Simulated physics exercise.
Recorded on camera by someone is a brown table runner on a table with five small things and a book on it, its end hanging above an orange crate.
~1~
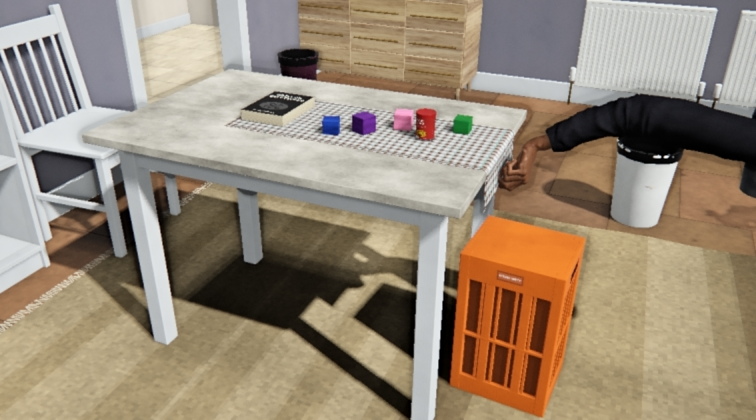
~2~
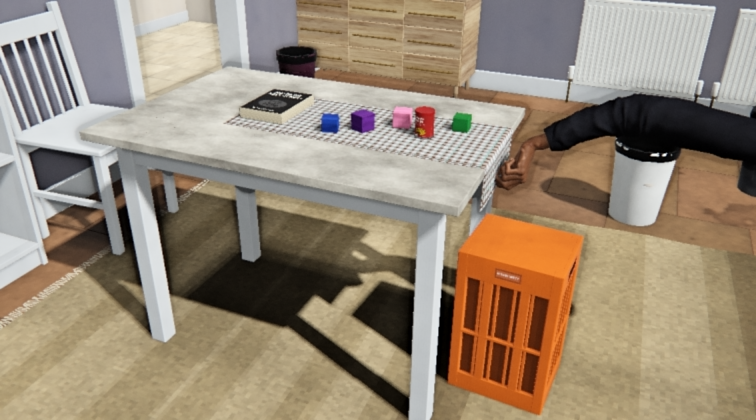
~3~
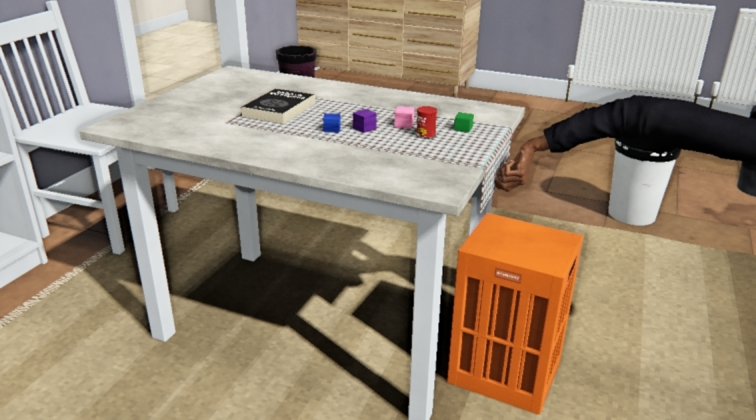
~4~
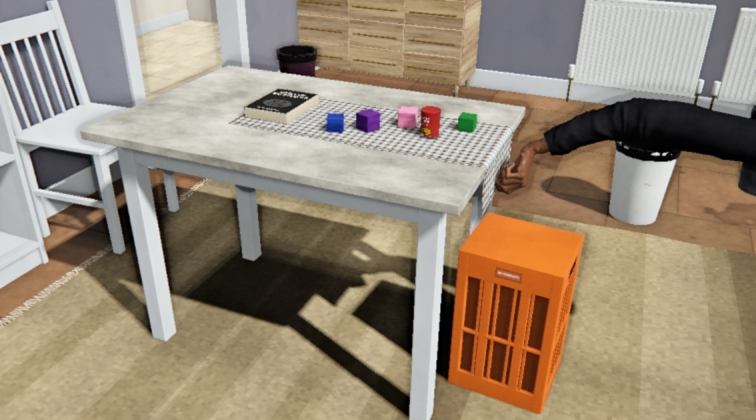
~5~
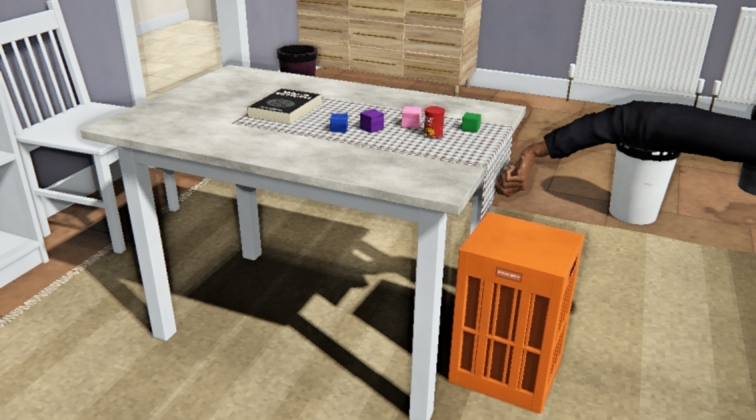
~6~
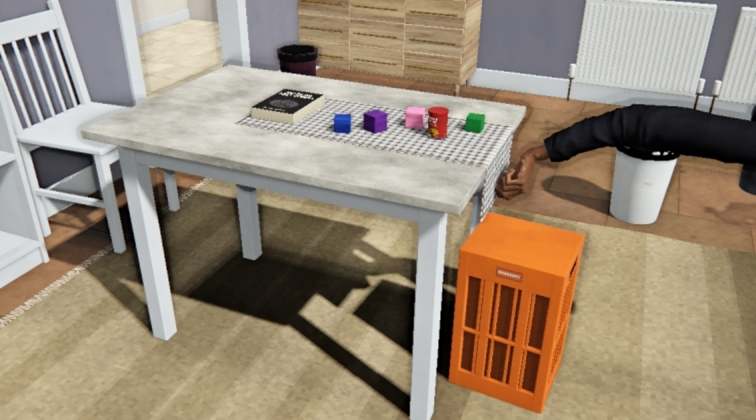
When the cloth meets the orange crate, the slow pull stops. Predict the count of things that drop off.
Lost over the edge: One.
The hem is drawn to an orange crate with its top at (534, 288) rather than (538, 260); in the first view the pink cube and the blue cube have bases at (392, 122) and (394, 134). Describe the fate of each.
Here's what happens: The pink cube remains aboard, the blue cube remains aboard.
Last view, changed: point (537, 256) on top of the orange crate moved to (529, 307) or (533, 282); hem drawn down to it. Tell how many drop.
Over the edge: 3, then 2.
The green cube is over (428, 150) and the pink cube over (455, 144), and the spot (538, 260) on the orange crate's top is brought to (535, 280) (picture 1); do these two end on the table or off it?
The green cube drops off; the pink cube comes down.
Early on, hem near (494, 215); all still up.
Midway, hem on the crate; green cube gone.
Finally, hem on the crate; green cube gone. It carries off one.
